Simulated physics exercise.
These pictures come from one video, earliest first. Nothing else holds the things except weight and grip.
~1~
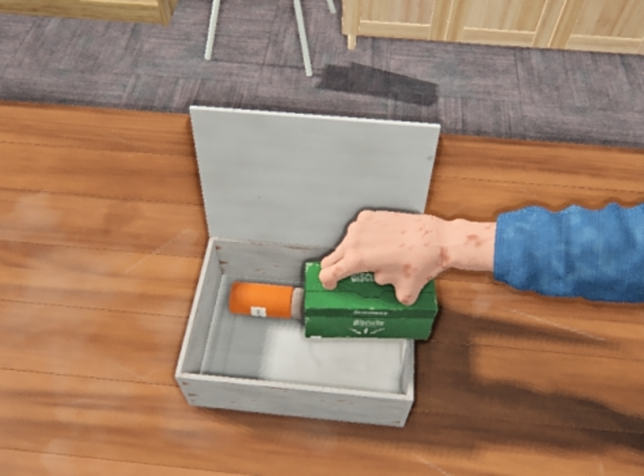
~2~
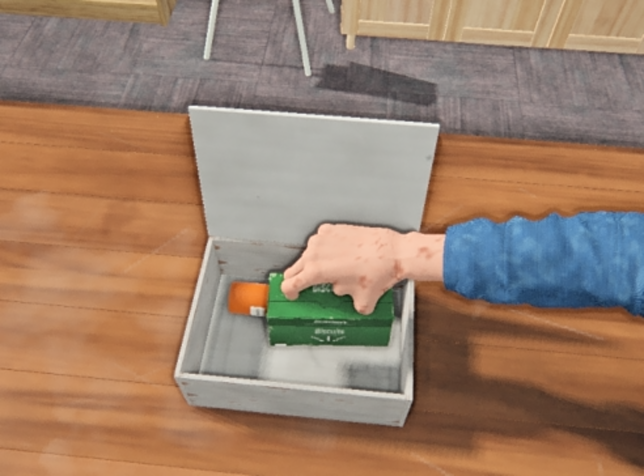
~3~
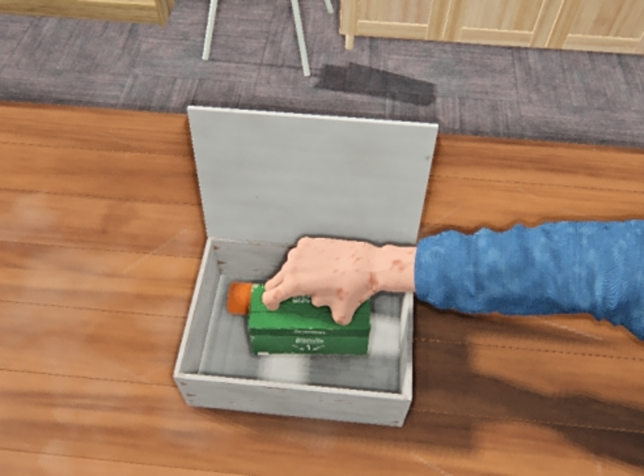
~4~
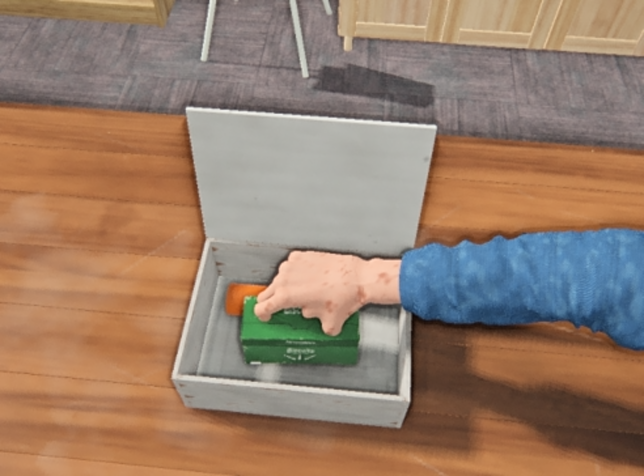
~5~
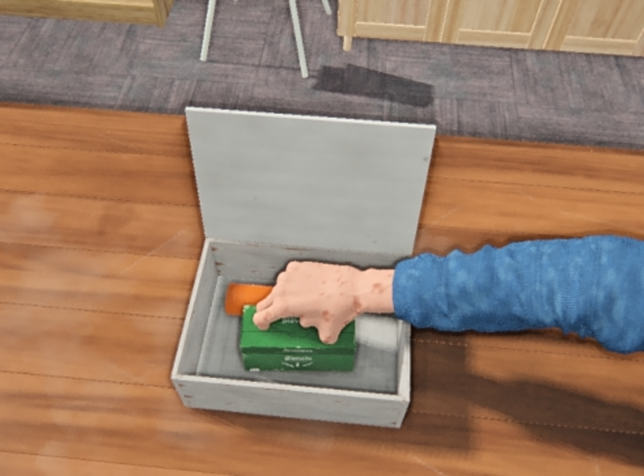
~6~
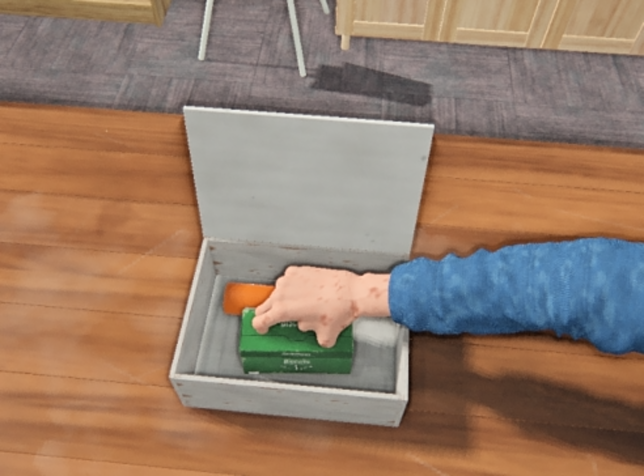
Hand in a blue sleeve lowering a green carton leftward into an open pale box, beside an orange object already inside.
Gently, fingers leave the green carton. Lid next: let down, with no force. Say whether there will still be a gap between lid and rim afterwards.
On the rim.
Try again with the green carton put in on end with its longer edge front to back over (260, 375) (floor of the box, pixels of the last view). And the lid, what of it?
Then the lid won't shut, as it turns out.
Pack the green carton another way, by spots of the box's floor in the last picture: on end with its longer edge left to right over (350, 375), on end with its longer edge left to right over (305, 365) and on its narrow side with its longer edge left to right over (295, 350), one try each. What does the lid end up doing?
First try: It gets propped open; second try: It gets propped open; third try: It comes fully down.
Then, 1.10 s after the last picture, lid starting down.
Then, 1.60 s after the last picture, lid 60° above the rim.
Then, 1.90 s after the last picture, lid 38° above the rim.
Then, 2.30 s after the last picture, lid 5° above the rim.
At rest, lid shut; both in place. Seen from the same camera at the end, green carton near (298, 342).
